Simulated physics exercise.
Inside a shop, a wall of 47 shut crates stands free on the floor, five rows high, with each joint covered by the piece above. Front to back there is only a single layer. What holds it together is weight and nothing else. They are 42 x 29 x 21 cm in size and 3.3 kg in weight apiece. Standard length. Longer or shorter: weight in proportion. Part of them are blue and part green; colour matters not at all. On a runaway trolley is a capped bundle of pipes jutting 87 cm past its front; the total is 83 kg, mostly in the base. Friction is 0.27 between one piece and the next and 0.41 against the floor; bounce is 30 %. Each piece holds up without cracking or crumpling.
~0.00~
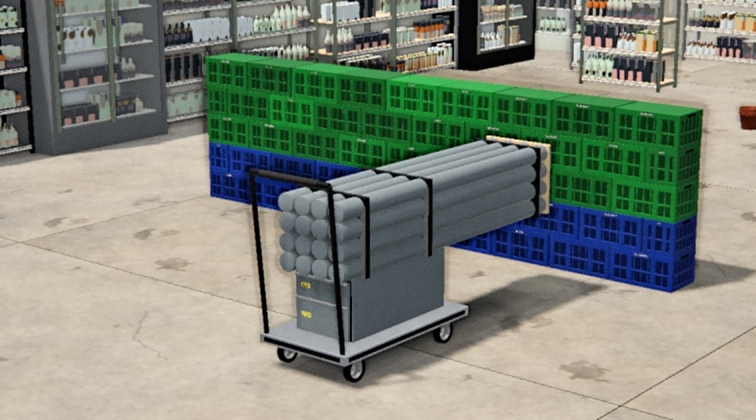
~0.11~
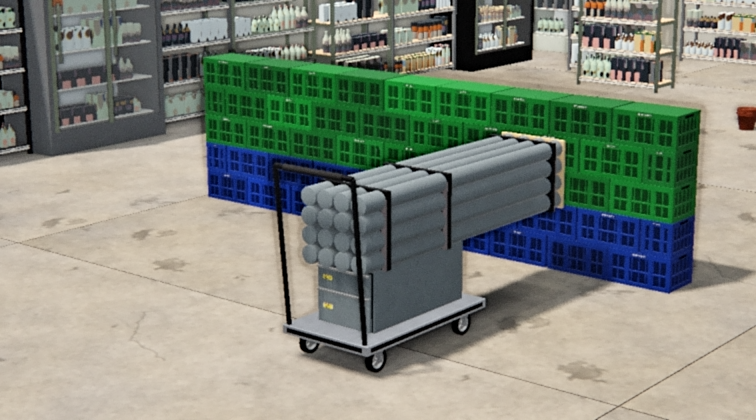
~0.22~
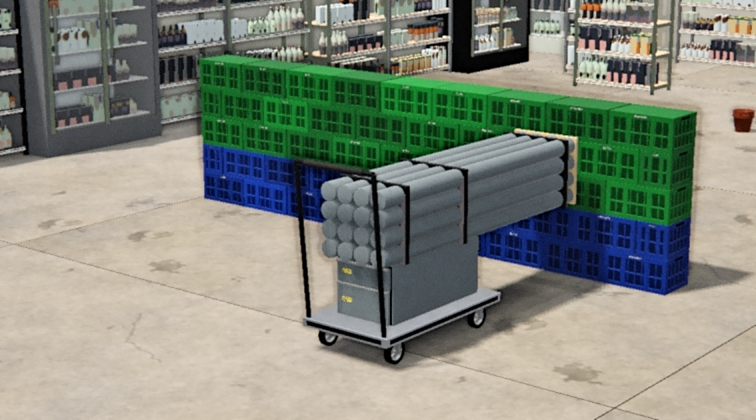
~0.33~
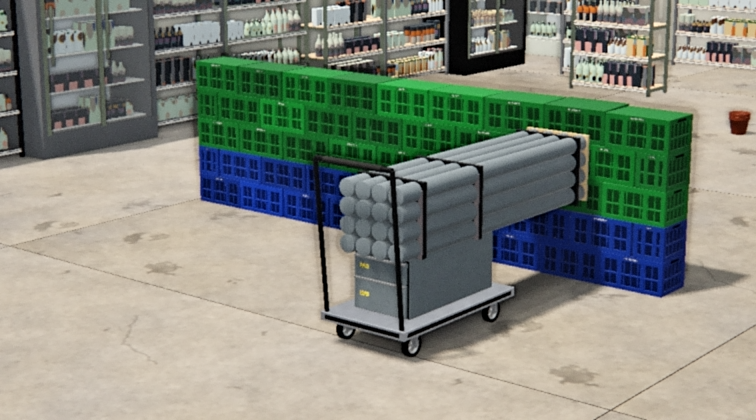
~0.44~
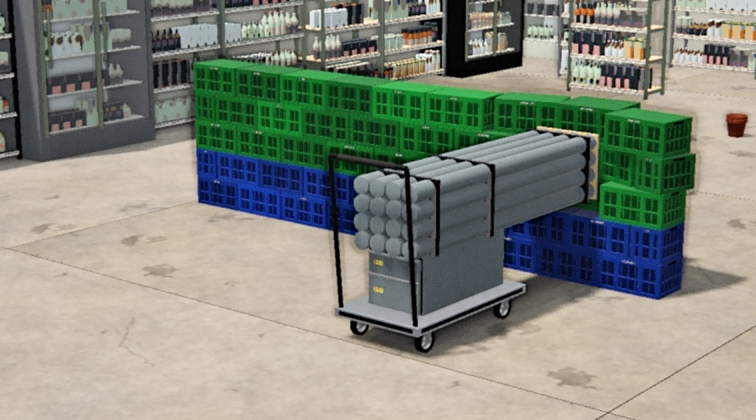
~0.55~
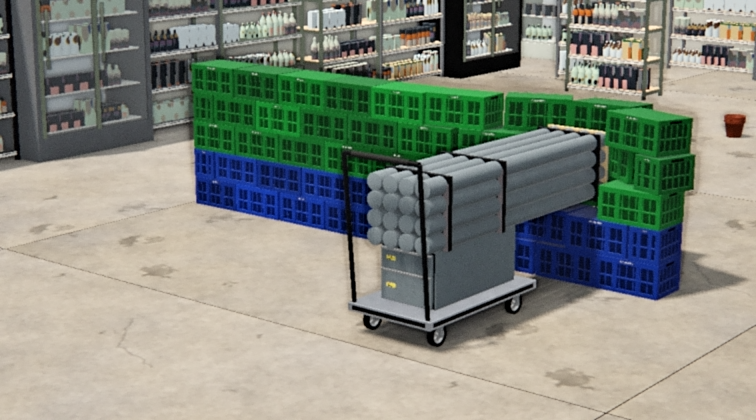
Inside a shop with bottle-lined shelves behind, a slightly raised view looks across a pale concrete floor as the camera pans a little. A freestanding wall of crates, green above blue, stands behind a flat trolley carrying a strapped bundle of grey cylinders on a grey block. The trolley rolls rightward toward the wall, and the bundle's far end pushes into the green crates near the right, shoving several backward and askew.
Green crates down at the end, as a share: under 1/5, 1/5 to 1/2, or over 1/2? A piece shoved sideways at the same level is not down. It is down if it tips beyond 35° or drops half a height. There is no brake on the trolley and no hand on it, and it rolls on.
1/5 to 1/2.
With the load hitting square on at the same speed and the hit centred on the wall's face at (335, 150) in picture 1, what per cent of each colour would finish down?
Then blue would be 10 per cent down and green 40 per cent.
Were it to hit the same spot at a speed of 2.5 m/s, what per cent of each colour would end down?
The blue would finish 10 in a hundred down, the green 40 in a hundred.
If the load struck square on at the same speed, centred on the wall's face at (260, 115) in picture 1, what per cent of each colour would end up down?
Down at the end: Blue 10 percent, green 30 percent.
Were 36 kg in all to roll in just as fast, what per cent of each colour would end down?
Share down - blue: 10; green: 30 (per cent).
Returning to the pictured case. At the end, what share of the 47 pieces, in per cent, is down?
I'd put it at roughly 20 per cent of them.
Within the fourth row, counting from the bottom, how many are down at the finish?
I count 3 down there.
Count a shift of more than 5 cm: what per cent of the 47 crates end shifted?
30 in a hundred.
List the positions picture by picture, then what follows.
In the first picture (we follow the side turned to the camera; the camera pans a little), load (544, 168) 51 cm short of the wall; top green crate (314, 86); top blue crate (293, 171); no piece has moved.
In the second picture, load (559, 163) 33 cm short of the wall; top green crate (312, 86).
In the third picture, load (572, 159) 15 cm short of the wall; top green crate (308, 88).
In the fourth picture, load (584, 157) 22 mm into the wall's line; top green crate (305, 90); 4 stirred so far.
In the fifth picture, load (593, 156) 16 cm into the wall's line; top green crate (302, 92); 7 stirred so far.
In the sixth picture, load (604, 153) 29 cm into the wall's line; top green crate (300, 93); top blue crate (279, 178); 11 stirred so far.
Around 0.76 s, load 51 cm past the wall's line, still rolling; 3 of the 28 green crates down (3 of 47 in all colours); top green crate unmoved.
Around 1.12 s, load 88 cm past the wall's line, still rolling; 8 of the 28 green crates down (8 of 47 in all colours); top green crate unmoved.
Around 1.56 s, load 1.16 m past the wall's line, still rolling; 9 of the 28 green crates down (9 of 47 in all colours); top green crate unmoved.
Finally (2.8 s), load 1.25 m past the wall's line, stopped; 9 of the 28 green crates down (9 of 47 in all colours); top green crate unmoved; top blue crate unmoved. That is 32 per cent. Seen by the last camera, middles, top green crate near (314, 90), top blue crate near (293, 174).
